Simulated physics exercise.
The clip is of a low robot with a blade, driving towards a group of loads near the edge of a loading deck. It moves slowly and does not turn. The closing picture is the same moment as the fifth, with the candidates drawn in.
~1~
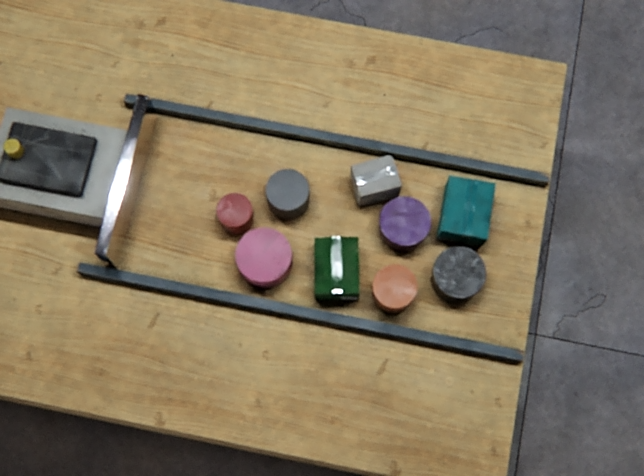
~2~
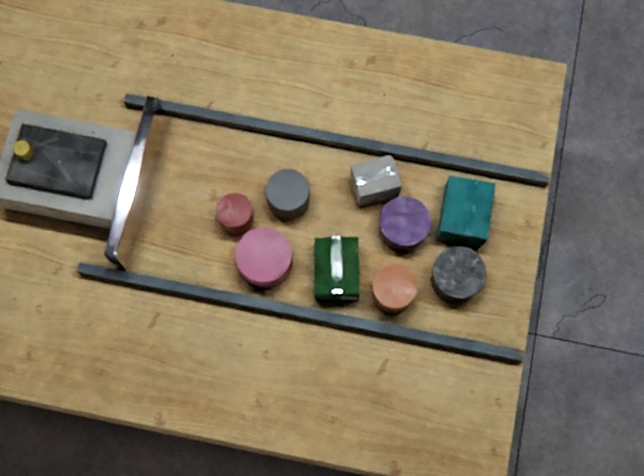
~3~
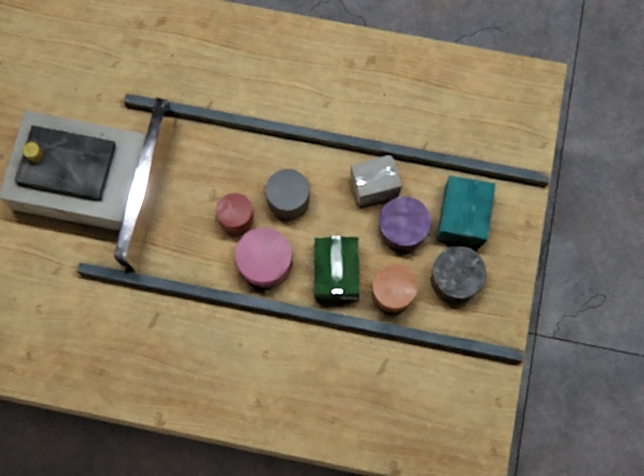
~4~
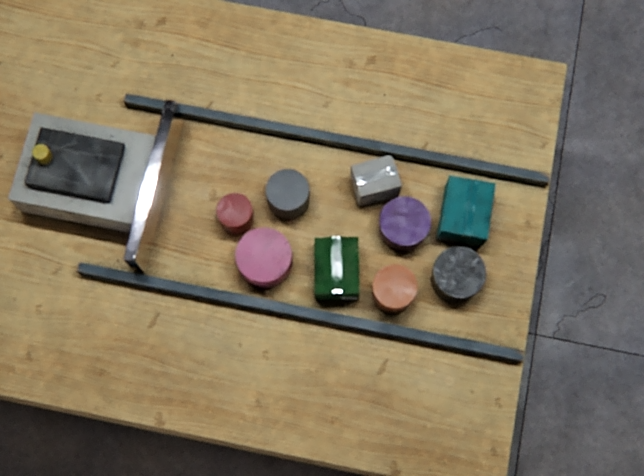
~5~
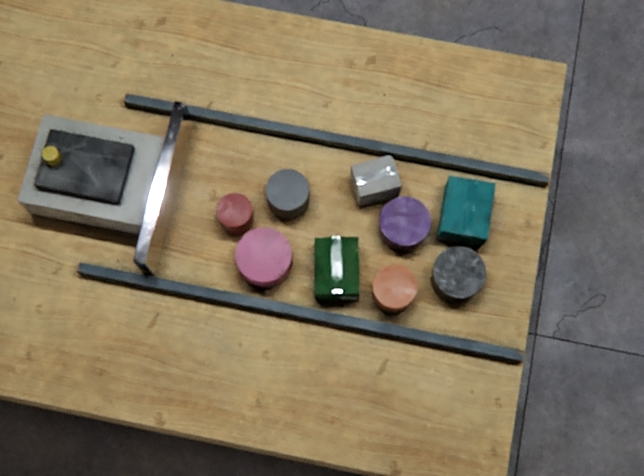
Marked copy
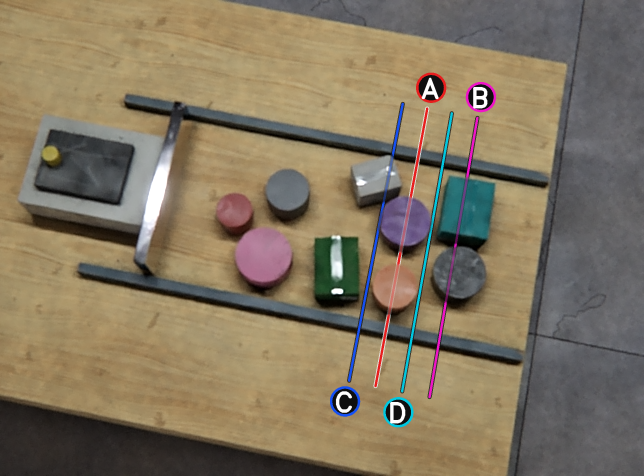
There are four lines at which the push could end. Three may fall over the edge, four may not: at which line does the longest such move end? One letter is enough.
Stop at B.
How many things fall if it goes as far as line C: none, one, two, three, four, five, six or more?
In all, none.
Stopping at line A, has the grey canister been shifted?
By then, yes.
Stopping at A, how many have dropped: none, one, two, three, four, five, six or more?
In all, none.
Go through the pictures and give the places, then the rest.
The first frame shows robot (53, 160); grey canister (288, 194); pink canister (264, 258).
The second frame shows robot (63, 161); black pail (458, 276).
The third frame shows robot (72, 163); purple pail (404, 225).
The fourth frame shows robot (82, 165); turquoise box (466, 211).
The fifth frame shows robot (91, 167); red pail (236, 214); grey canister (288, 194); pink canister (264, 258).
On the marked copy, A at (402, 242); B at (454, 252); C at (377, 237); D at (428, 247).
Following B. Soon after the start, robot (197, 187); pink canister (291, 265); grey canister (305, 186).
Later, robot (302, 208); orange pail (491, 315); black pail (491, 268).
In the end, robot (384, 224); orange pail over the edge; black pail over the edge; two fallen.
As for the rest, A is within the limit but short; C is within the limit but short; D is within the limit but short.
